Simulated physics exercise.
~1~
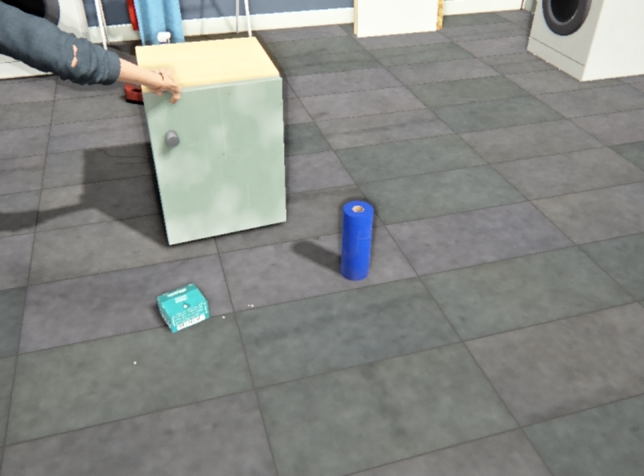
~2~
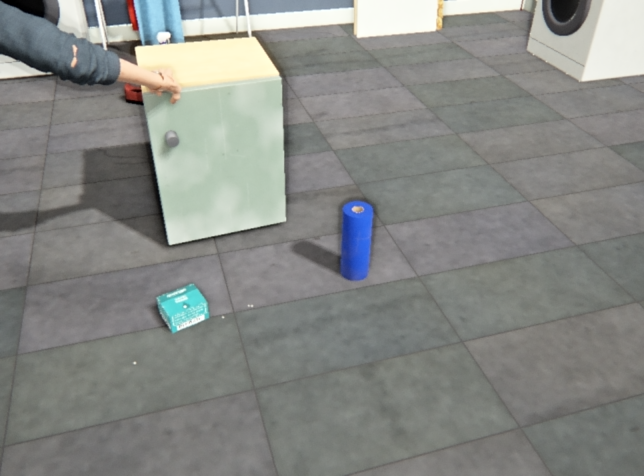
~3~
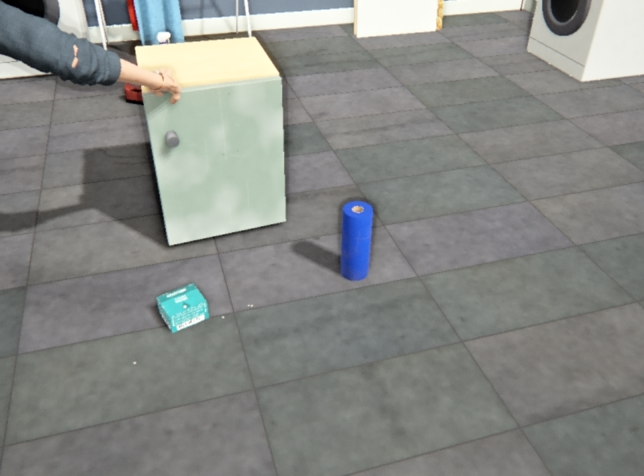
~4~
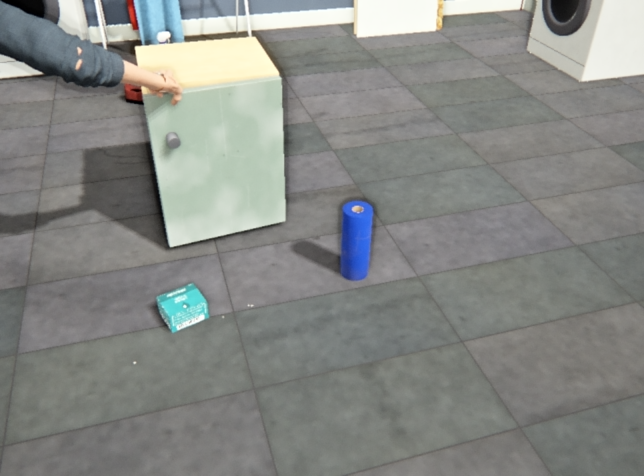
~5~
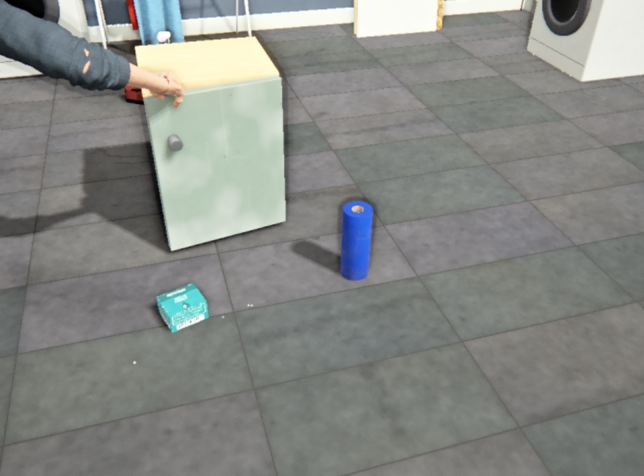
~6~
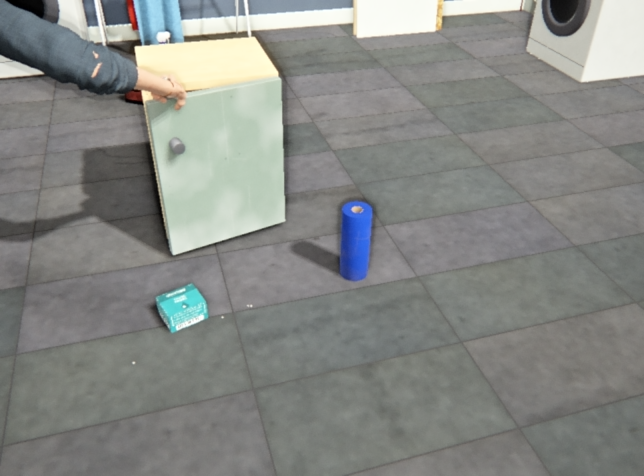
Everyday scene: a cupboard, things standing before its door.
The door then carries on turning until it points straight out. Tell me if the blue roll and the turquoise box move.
Outcome: The blue roll goes undisturbed, the turquoise box goes undisturbed.
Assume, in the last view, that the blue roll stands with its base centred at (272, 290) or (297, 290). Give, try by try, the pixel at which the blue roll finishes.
It'd end up close to (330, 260) in the first case and close to (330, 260) in the other.
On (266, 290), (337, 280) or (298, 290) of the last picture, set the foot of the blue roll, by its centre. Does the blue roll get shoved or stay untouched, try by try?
First it gets pushed, next it stays clear, and last it gets pushed.
Then, 0.56 s later than the last frame, door 37° open; blue roll at rest near (355, 242); turquoise box at rest near (182, 308).
Then, 1.26 s later than the last frame, door 68° open; blue roll at rest near (355, 242); turquoise box at rest near (182, 308).
Then, 1.84 s later than the last frame, door 90° open; blue roll at rest near (355, 242); turquoise box at rest near (182, 308).
When it is over, the blue roll escapes contact, near (355, 242); the turquoise box escapes contact, near (182, 308).
